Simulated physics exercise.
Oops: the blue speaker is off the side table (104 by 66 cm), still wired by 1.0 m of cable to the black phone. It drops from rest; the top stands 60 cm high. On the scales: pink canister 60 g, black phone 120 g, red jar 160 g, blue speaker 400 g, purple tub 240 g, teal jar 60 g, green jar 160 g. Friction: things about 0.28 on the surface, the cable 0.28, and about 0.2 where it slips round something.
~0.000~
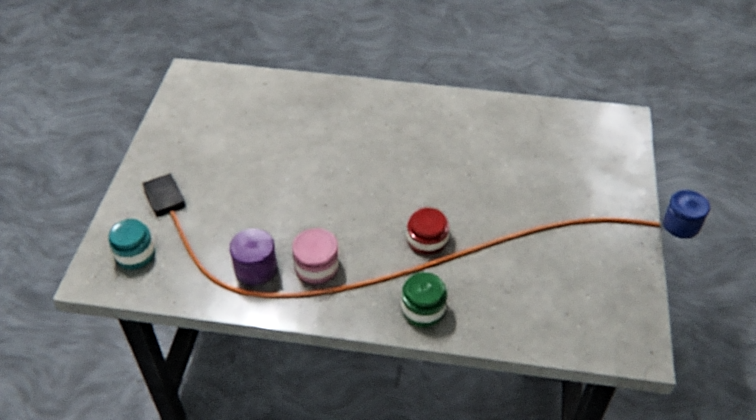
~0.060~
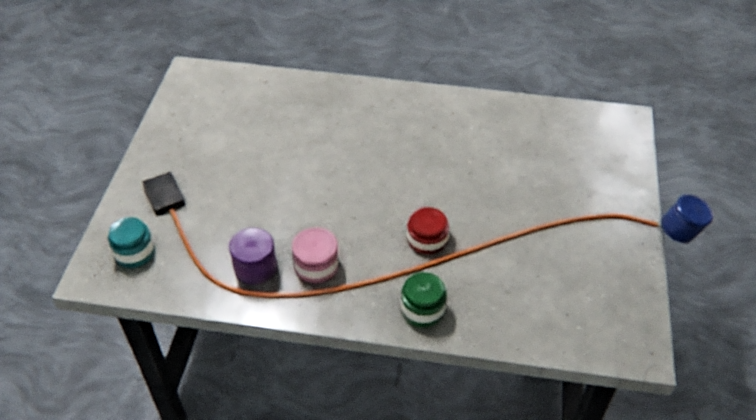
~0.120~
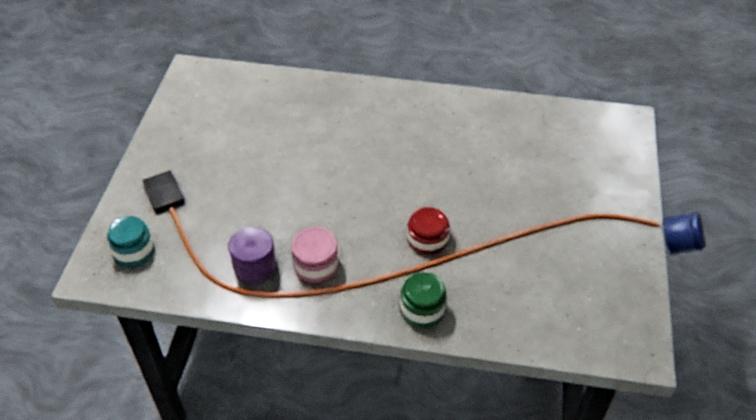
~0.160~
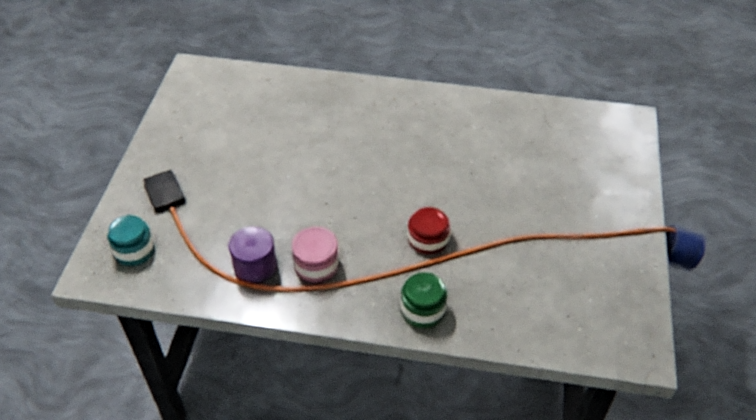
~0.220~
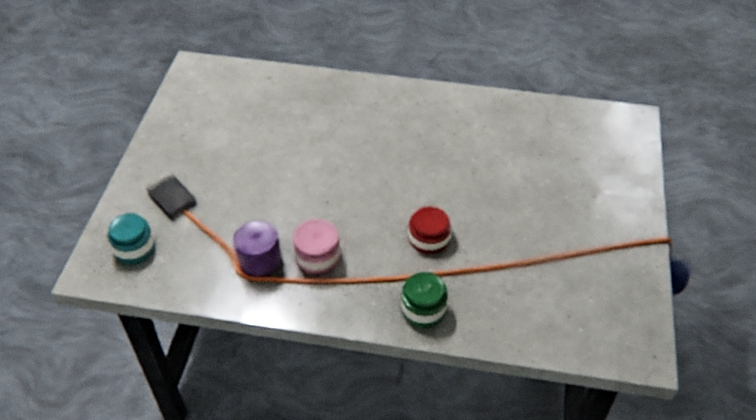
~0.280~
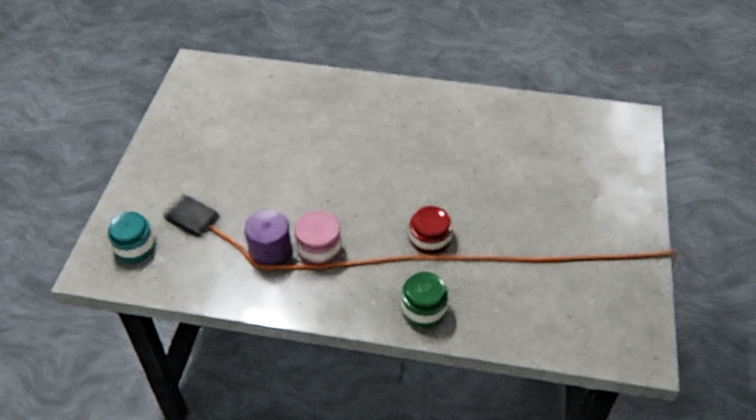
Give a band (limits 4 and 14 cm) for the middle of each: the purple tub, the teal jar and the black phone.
Result: Purple tub shifts a middling way, teal jar stays in the low band, black phone travels a long way.
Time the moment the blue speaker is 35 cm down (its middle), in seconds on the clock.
About: 0.38 s.
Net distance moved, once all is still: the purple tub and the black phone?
Purple tub 10 cm, black phone off the top.
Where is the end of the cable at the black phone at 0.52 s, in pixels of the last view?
Near (390, 297).
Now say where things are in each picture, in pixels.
The first frame shows purple tub (252, 245); teal jar (127, 232); black phone (163, 191); cable runs through (607, 220) (500, 240) (395, 275) (286, 295) (192, 254).
The second frame shows blue speaker (692, 208); cable runs through (604, 216) (394, 275) (191, 253).
The third frame shows blue speaker (684, 234); cable runs through (605, 216) (393, 275) (190, 252).
The fourth frame shows blue speaker (681, 248); cable runs through (625, 233) (193, 250).
The fifth frame shows purple tub (256, 237); pink canister (316, 236); black phone (171, 193); cable runs through (660, 240) (224, 245).
The sixth frame shows purple tub (266, 226); teal jar (127, 225); black phone (191, 212); cable runs through (599, 257) (479, 258) (369, 262).
By 0.5 s, the cable's tail end at (390, 297); black phone 50 cm off its start, purple tub 10 cm off its start, blue speaker over the edge.
By 0.7 s, the cable has left the top; black phone over the edge, purple tub 10 cm off its start, green jar 12 cm off its start.
By 1.0 s, the cable has left the top; black phone over the edge, purple tub 10 cm off its start at (290, 204), green jar 26 cm off its start at (581, 343).
By 1.2 s, the cable has left the top; black phone over the edge, purple tub 10 cm off its start, green jar over the edge.
By 2.4 s, the cable has left the top; black phone over the edge, purple tub 10 cm off its start at (290, 204), teal jar 0 cm off its start at (127, 225), green jar over the edge.
